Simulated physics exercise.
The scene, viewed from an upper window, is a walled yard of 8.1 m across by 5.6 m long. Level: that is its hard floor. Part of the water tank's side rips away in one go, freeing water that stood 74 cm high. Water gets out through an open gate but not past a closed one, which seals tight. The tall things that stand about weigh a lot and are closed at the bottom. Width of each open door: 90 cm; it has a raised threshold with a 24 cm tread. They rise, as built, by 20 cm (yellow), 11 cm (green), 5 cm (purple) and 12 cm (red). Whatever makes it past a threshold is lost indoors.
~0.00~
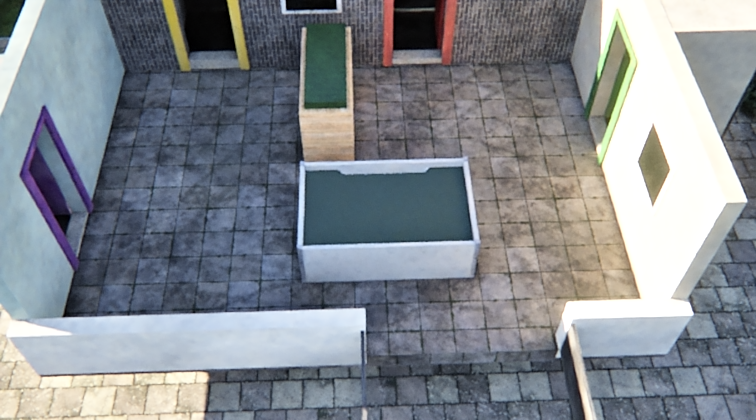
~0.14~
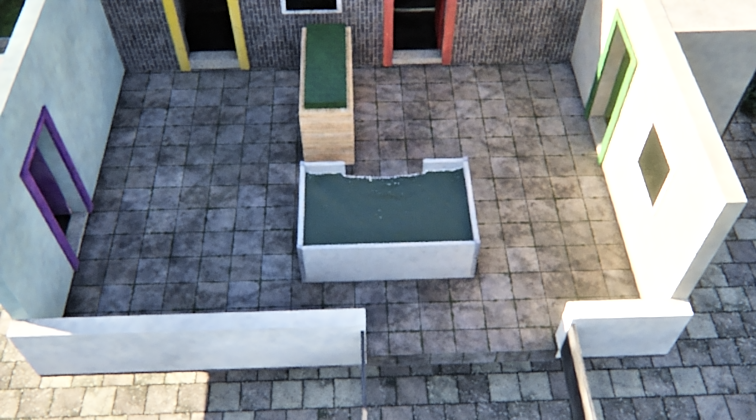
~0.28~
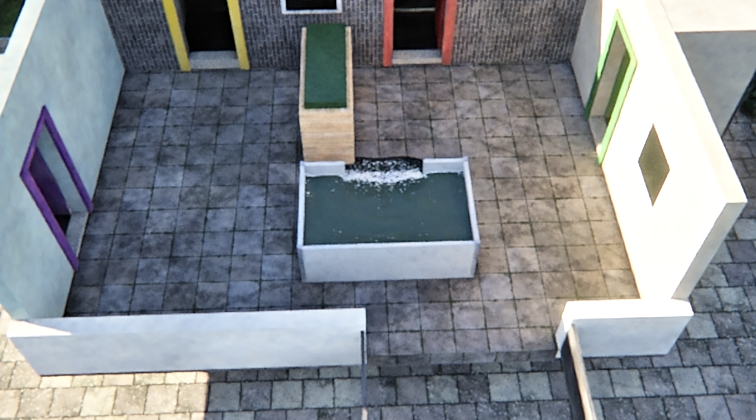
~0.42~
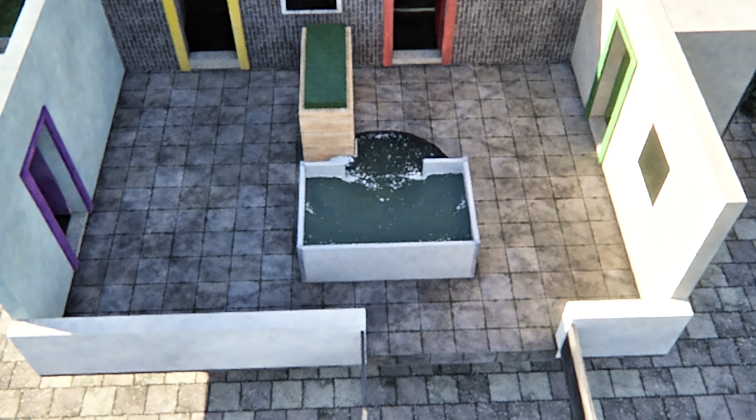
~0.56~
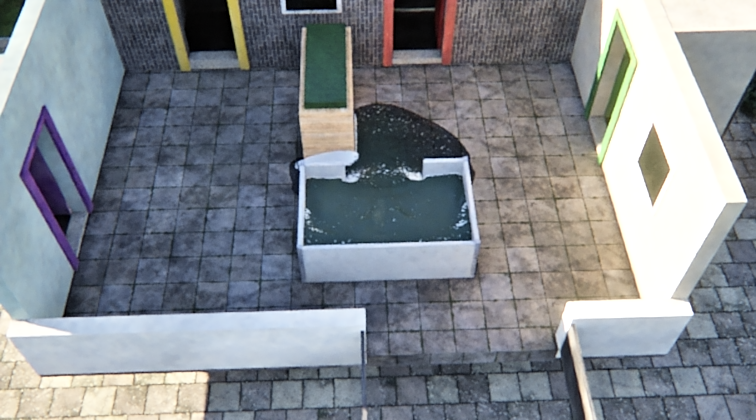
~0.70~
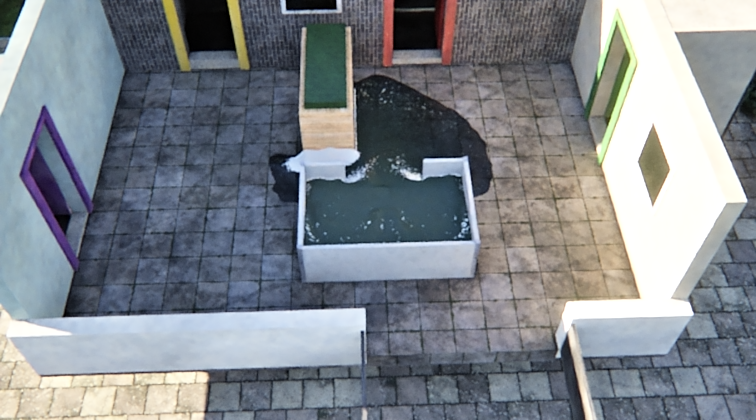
A walled yard paved in grey stone tiles is seen from high above by a still camera. A white-walled tank of dark green water stands in the middle beside a tan, green-topped block, with yellow and red doorways behind, a purple one left and a green one right. The tank's far side breaks open, and water pours out foaming, spreading darkly across the tiles toward the back and around the block.
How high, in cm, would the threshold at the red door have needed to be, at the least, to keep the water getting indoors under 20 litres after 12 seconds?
About 30 cm.
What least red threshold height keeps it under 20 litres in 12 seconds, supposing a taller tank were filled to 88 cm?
Minimum height: Approx. 36 cm.
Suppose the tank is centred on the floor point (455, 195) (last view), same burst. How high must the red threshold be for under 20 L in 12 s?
It should be around 33 cm high.
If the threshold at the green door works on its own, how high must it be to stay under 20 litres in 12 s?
Green: Roughly 6.0 cm.
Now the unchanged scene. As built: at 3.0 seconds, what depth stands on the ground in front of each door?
Centimetres: Yellow = 4, green = 6, purple = 8, red = 23.
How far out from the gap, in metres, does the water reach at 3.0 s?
Roughly 5.6 m.
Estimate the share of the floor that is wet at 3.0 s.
I'd say near 50 percent.
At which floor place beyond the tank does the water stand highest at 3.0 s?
Look close to (562, 60).
After 1.4 s water covers 25 % of the floor, deepest (44 cm) near (375, 65); 19 cm at the red door, 31 litres in over its 12 cm threshold.
After 3.0 s water covers 50 % of the floor, deepest (34 cm) near (562, 60); 23 cm at the red door, 209 litres in over its 12 cm threshold.
After 12.0 s water covers 100 % of the floor, deepest (8 cm) near (310, 341); 6 cm at the red door, 277 litres in over its 12 cm threshold.
At the red door as built, the water arrived by 1.0 s and peaked near 33 cm at 1.8 s.
Run again over the same 12 s with other heights there, 33 litres in over 27.5 cm, 2 litres over 37.5 cm. The limit of 20 litres is kept from about 30 cm up.
